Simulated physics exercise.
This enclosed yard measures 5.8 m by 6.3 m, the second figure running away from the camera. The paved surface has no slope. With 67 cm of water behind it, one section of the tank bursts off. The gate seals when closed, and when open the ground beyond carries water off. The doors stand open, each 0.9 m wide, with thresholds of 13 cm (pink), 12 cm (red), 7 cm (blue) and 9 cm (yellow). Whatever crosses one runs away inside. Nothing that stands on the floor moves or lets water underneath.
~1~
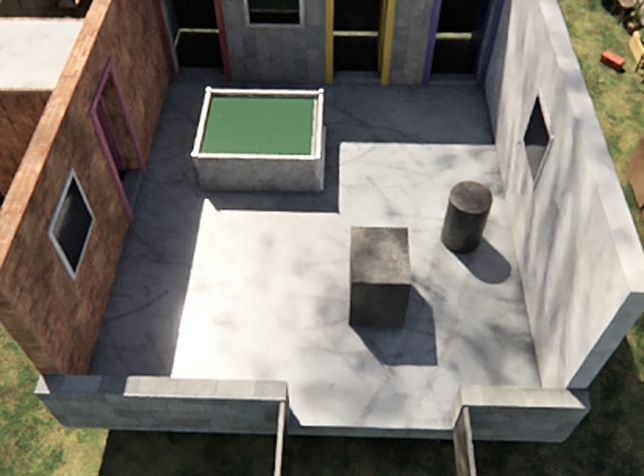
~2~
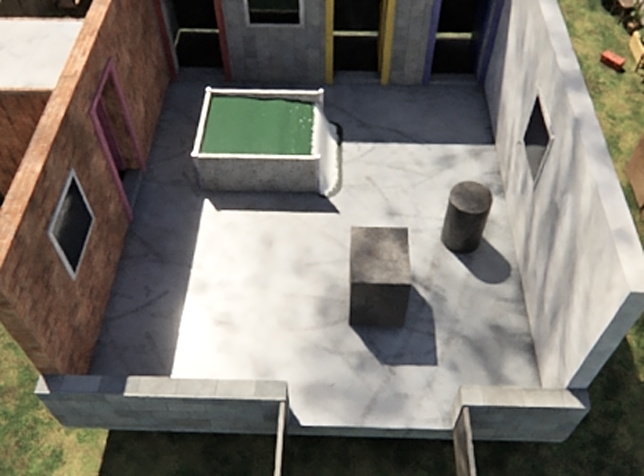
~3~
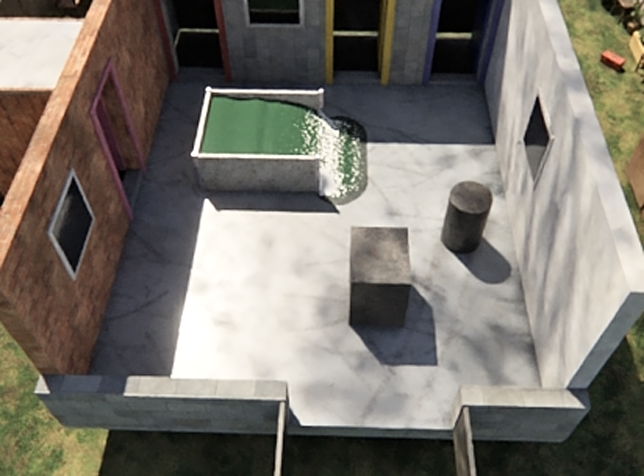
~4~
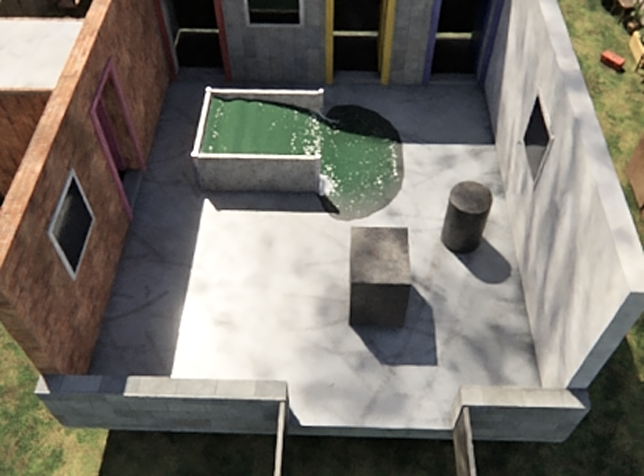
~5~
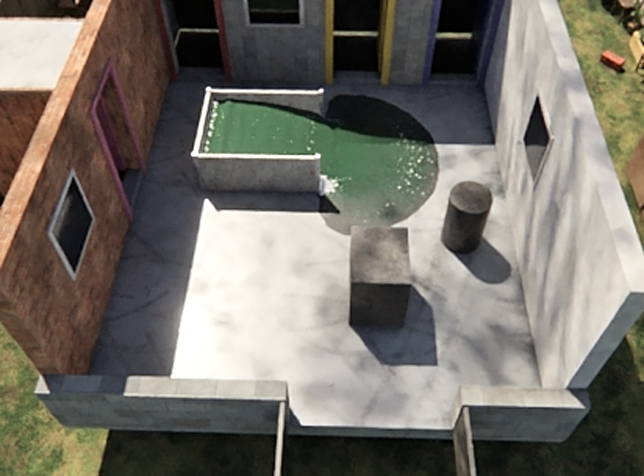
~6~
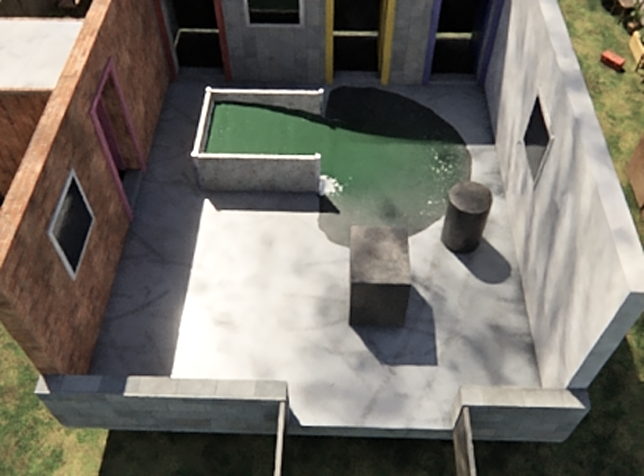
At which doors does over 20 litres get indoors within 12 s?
Within that time: At the pink door it does not reach the limit; at the red door it stays under the limit; at the blue door it passes the limit; at the yellow door it keeps below the limit.
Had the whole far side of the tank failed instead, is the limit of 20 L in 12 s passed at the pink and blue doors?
Against that limit: Pink not over, blue above.
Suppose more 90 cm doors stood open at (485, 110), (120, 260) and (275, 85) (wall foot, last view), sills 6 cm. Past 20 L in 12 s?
In turn: Above, under, not over.
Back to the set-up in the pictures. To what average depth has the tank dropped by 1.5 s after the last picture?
About 18 cm.
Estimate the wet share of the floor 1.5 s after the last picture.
Some 35 per cent of it.
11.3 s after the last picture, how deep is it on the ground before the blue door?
About 3.5 cm.
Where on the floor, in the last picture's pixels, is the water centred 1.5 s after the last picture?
Near (390, 161).
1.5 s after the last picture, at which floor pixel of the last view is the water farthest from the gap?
Near (529, 348).
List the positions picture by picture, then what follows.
Still water, 67 cm deep, in the tank at (261, 126), in the first picture.
Water pours out at (318, 146) and has run 0.9 m, to (323, 195); typically 9 cm deep outside, 67 cm at the tank's back, in the second picture.
Water pours out at (318, 148) and has run 1.0 m, to (350, 122); typically 12 cm deep outside, 67 cm at the tank's back, in the third picture.
Water pours out at (318, 150) and has run 1.4 m, to (384, 122); typically 9 cm deep outside, 63 cm at the tank's back, in the fourth picture.
The front is at (427, 137), 1.9 m from the gap at (318, 150); 4.3 m2 of floor is under water; 56 cm left at the back of the tank, in the fifth picture.
Water pours out at (318, 150) and has run 2.4 m, to (464, 155); typically 5 cm deep outside, 57 cm at the tank's back, in the sixth picture.
Then, 0.7 s after the last picture water covers 30 % of the floor and is deepest (32 cm) near (496, 171); pink door not reached, red door not reached, blue door 8 cm at the sill, 0 L in, yellow door 5 cm at the sill, 0 L in.
Then, 1.5 s after the last picture water covers 35 % of the floor and is deepest (34 cm) near (482, 93); pink door not reached, red door not reached, blue door 25 cm at the sill, 31 L in, yellow door 3 cm at the sill, 0 L in.
Then, 2.8 s after the last picture water covers 45 % of the floor and is deepest (20 cm) near (483, 411); pink door not reached, red door not reached, blue door 19 cm at the sill, 152 L in, yellow door 6 cm at the sill, 0 L in.
Then, 6.3 s after the last picture water covers 80 % of the floor and is deepest (13 cm) near (170, 81); pink door not reached, red door 6 cm at the sill, 0 L in, blue door 7 cm at the sill, 220 L in, yellow door 7 cm at the sill, 0 L in.
Then, 11.3 s after the last picture water covers 100 % of the floor and is deepest (6 cm) near (177, 351); pink door 4 cm at the sill, 0 L in, red door 5 cm at the sill, 0 L in, blue door 3 cm at the sill, 221 L in, yellow door 3 cm at the sill, 0 L in.
